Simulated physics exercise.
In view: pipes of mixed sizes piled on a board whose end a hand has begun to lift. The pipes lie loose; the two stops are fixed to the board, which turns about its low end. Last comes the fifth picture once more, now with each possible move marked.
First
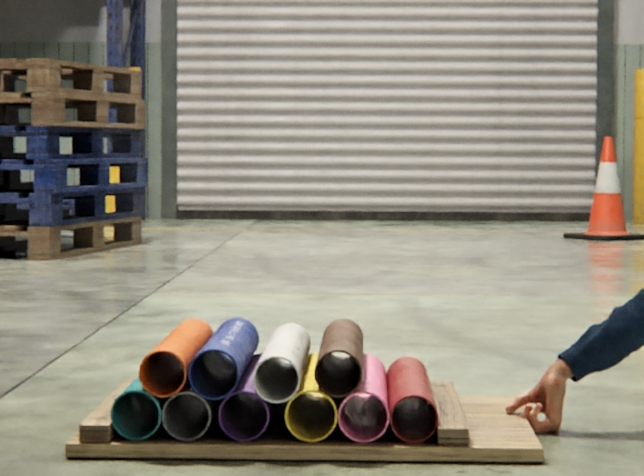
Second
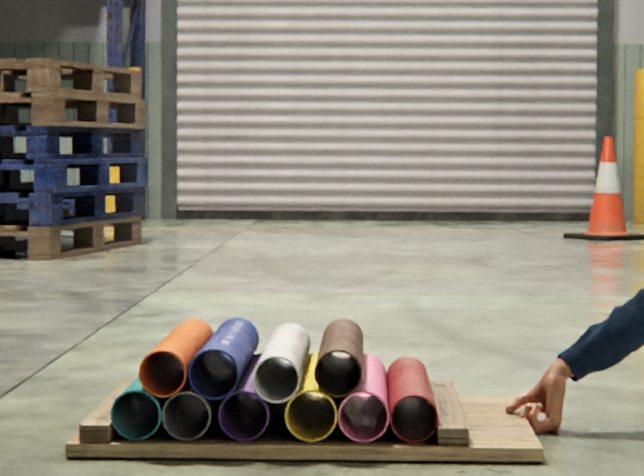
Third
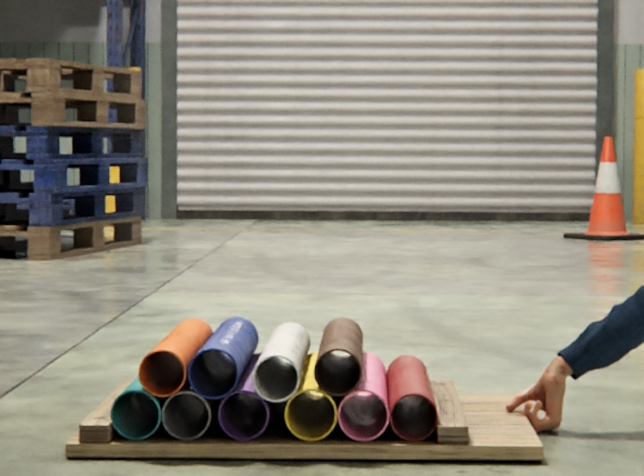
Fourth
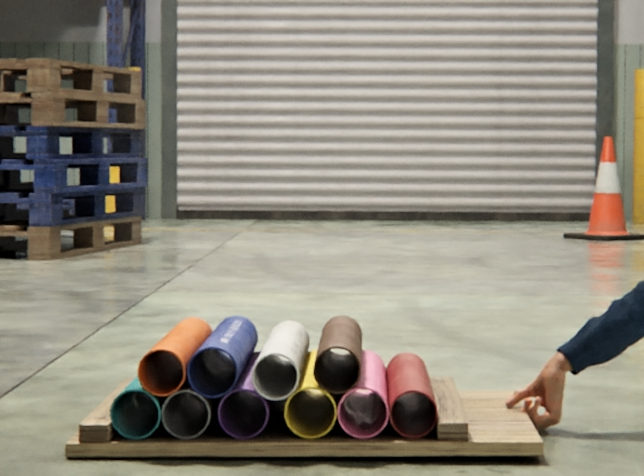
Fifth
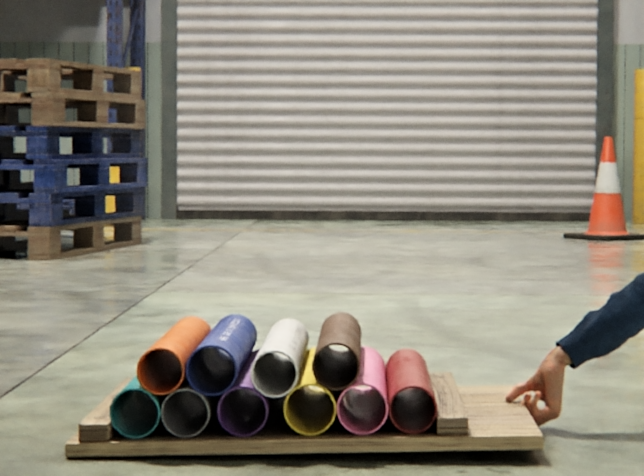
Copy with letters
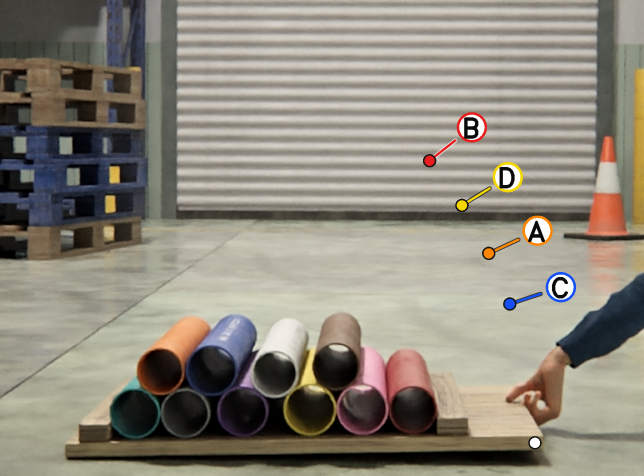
A hand at the right slowly raised the end of a wooden board very slightly, while the colourful pipes piled on it in two rows barely shifted, on a warehouse floor.
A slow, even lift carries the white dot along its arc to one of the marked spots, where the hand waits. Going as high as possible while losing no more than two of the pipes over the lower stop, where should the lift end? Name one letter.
Up to A.
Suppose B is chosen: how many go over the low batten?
The count is four.
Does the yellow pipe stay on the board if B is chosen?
Yes, with B.
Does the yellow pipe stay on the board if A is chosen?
The yellow pipe: Yes.
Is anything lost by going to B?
At B: Yes.
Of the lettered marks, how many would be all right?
Two of the four.
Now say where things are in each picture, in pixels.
The first frame shows brown pipe (338, 374); blue pipe (214, 374); orange pipe (163, 373).
The second frame shows orange pipe (163, 373); white pipe (276, 379).
The third frame shows board (309, 415); pink pipe (363, 415); red pipe (414, 417); yellow pipe (311, 415).
The fourth frame shows board (309, 413); turquoise pipe (135, 414); grey pipe (186, 415).
The fifth frame shows board (310, 410); turquoise pipe (135, 413); grey pipe (185, 413).
On the marked copy, A at (489, 253); B at (429, 161); C at (510, 304); D at (462, 206); the white dot at (535, 443).
Taking A. A third of the way, board at 16°.
Two thirds of the way, board at 25°.
When it is over, board at 25°, none over the low batten.
As for the rest, B four over the low batten (brown, blue, orange, white); C none over the low batten; D four over the low batten (brown, blue, orange, white).
